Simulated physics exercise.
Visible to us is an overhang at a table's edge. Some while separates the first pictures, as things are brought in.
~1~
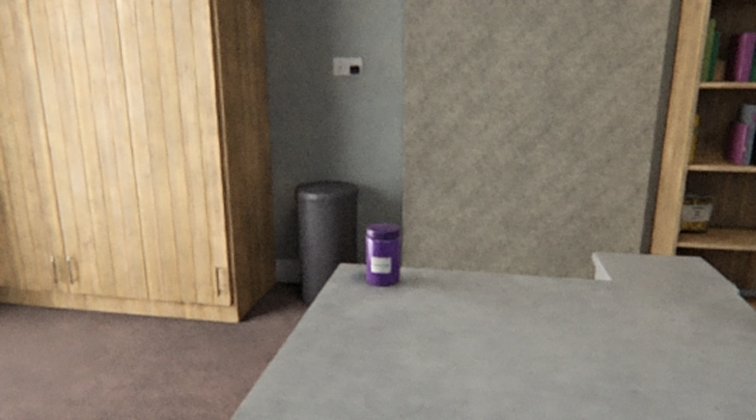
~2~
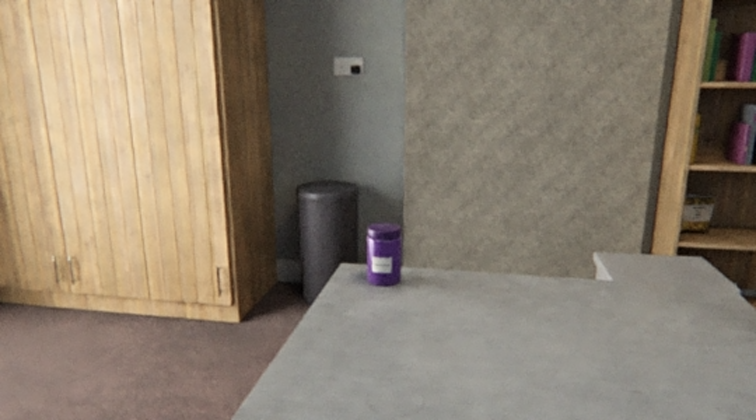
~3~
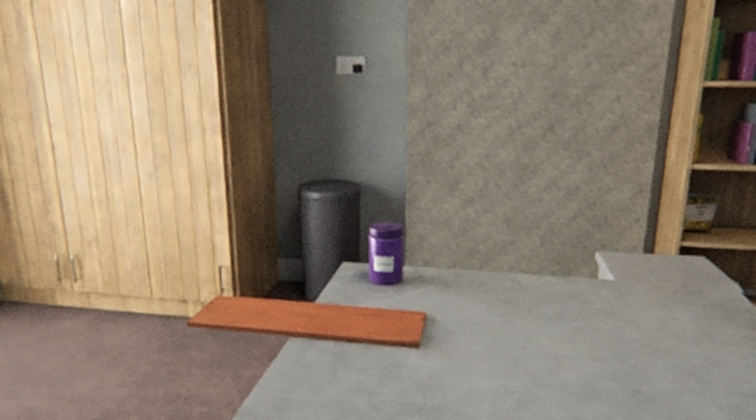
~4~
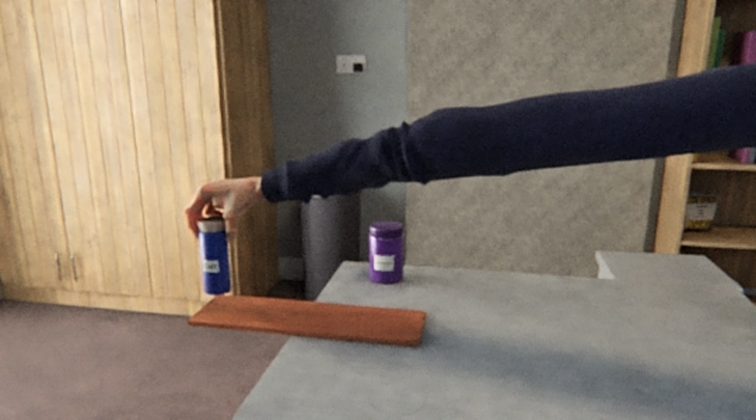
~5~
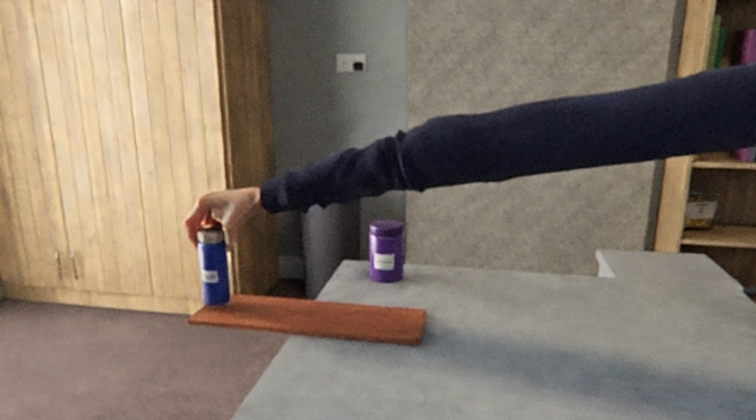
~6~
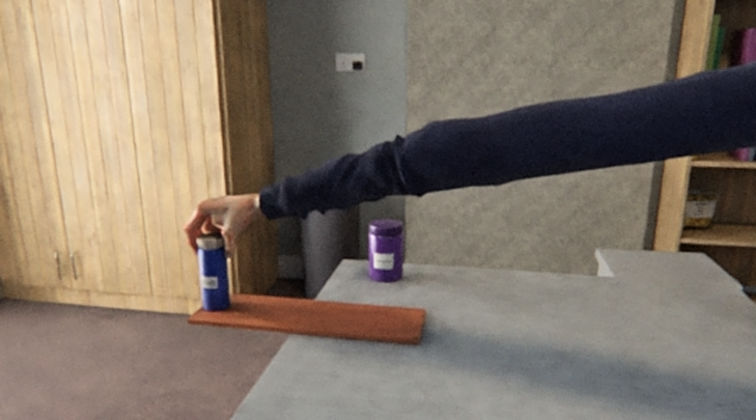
An arm lowers a blue shaker onto the left end of an overhanging reddish-brown board.
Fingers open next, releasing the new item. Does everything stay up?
My prediction: It will fail.
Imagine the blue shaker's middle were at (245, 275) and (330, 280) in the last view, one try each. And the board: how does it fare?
On the first try it falls, and on the second it remains balanced.
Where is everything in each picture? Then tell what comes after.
In the first picture, the last thing is not in view yet; purple jar (384, 254).
In the second picture, the last thing is not in view yet; purple jar (384, 254).
In the third picture, the last thing is not in view yet; purple jar (386, 253).
The fourth picture shows coming down; blue shaker (215, 256); purple jar (387, 252).
The fifth picture shows coming down; blue shaker (214, 266); purple jar (387, 251).
The sixth picture shows in place under the hand; blue shaker (214, 272); purple jar (386, 250).
Then, 0.40 s past the last view, blue shaker now down on the floor or falling; orange board rocked 62° from its first pose.
Then, 0.60 s past the last view, orange board now down on the floor or falling.
Then, 0.70 s past the last view, things are still on the move.
Then, 0.90 s past the last view, as before.
Finally, down on the floor or falling, orange board and blue shaker; purple jar still in place. The board tips off the edge.
